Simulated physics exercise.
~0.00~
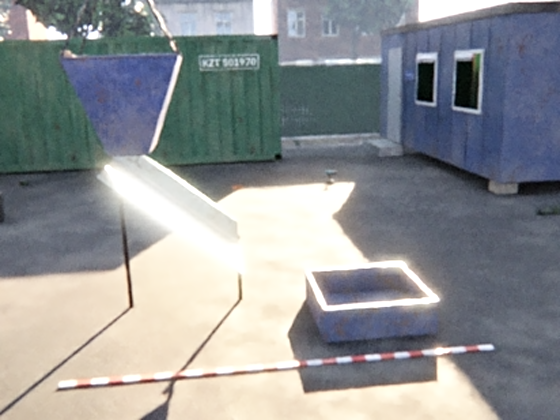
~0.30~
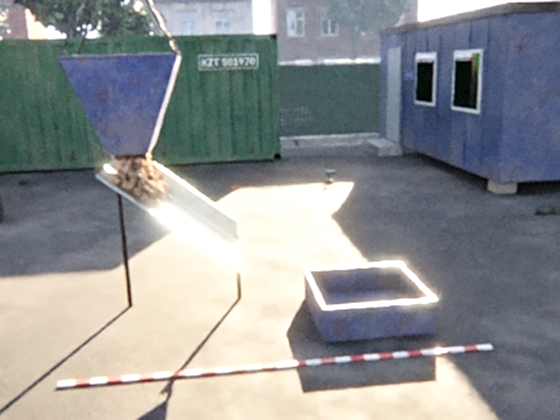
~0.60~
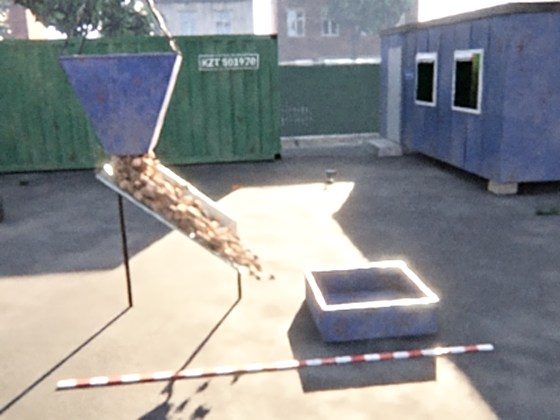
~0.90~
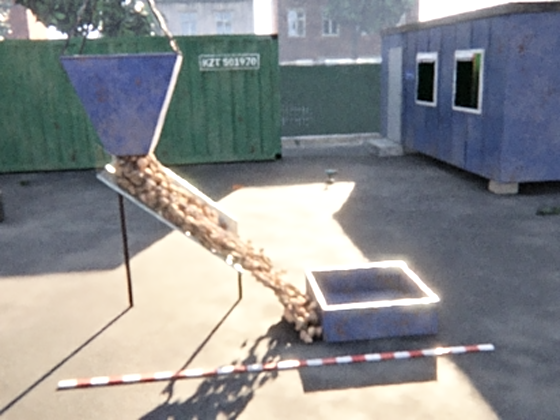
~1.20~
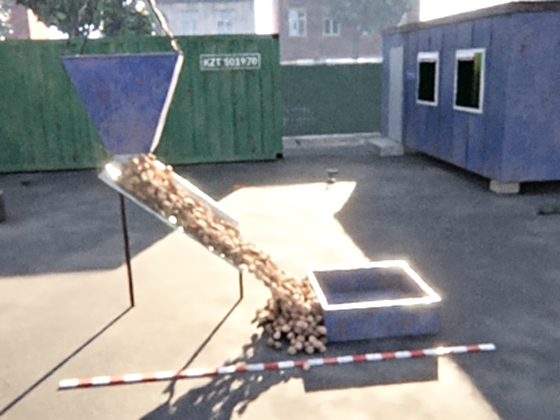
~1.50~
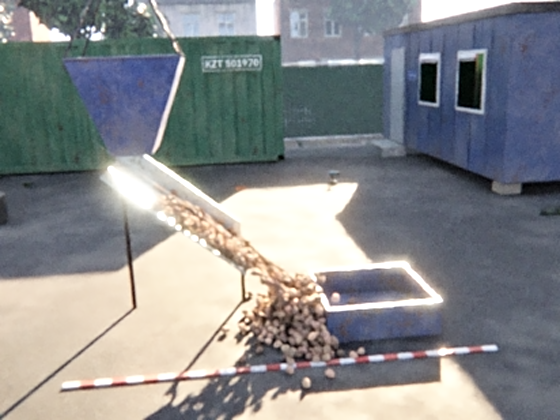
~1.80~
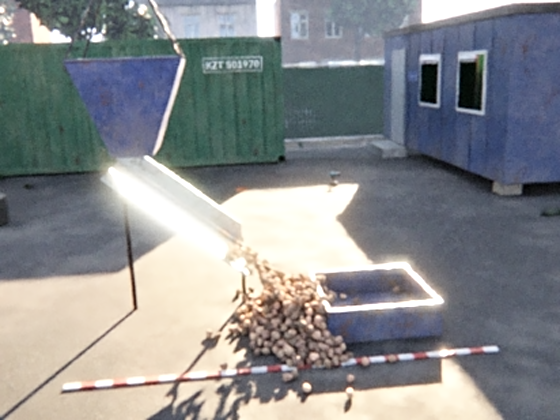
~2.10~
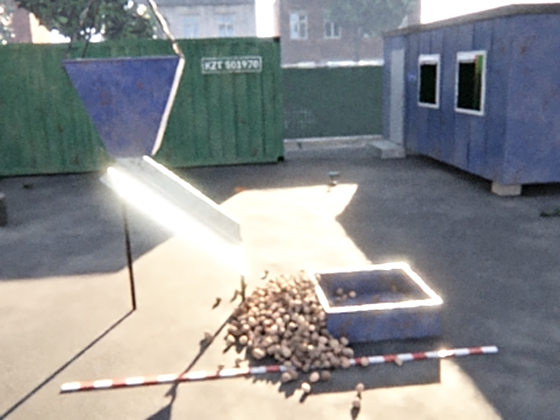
Brown stones begin to drop from the bottom of a blue skip hanging over a sunlit paved yard, with a green container and a blue cabin behind. They land on a fixed, sloping steel chute and slide down it to the right. The stream spills off the lower end and falls short of a low blue bin, piling against its left side. The skip empties and the chute clears from the top down as the heap spreads over the red-and-white staff. At the end most stones lie in a still pile left of the bin, with only a few inside.
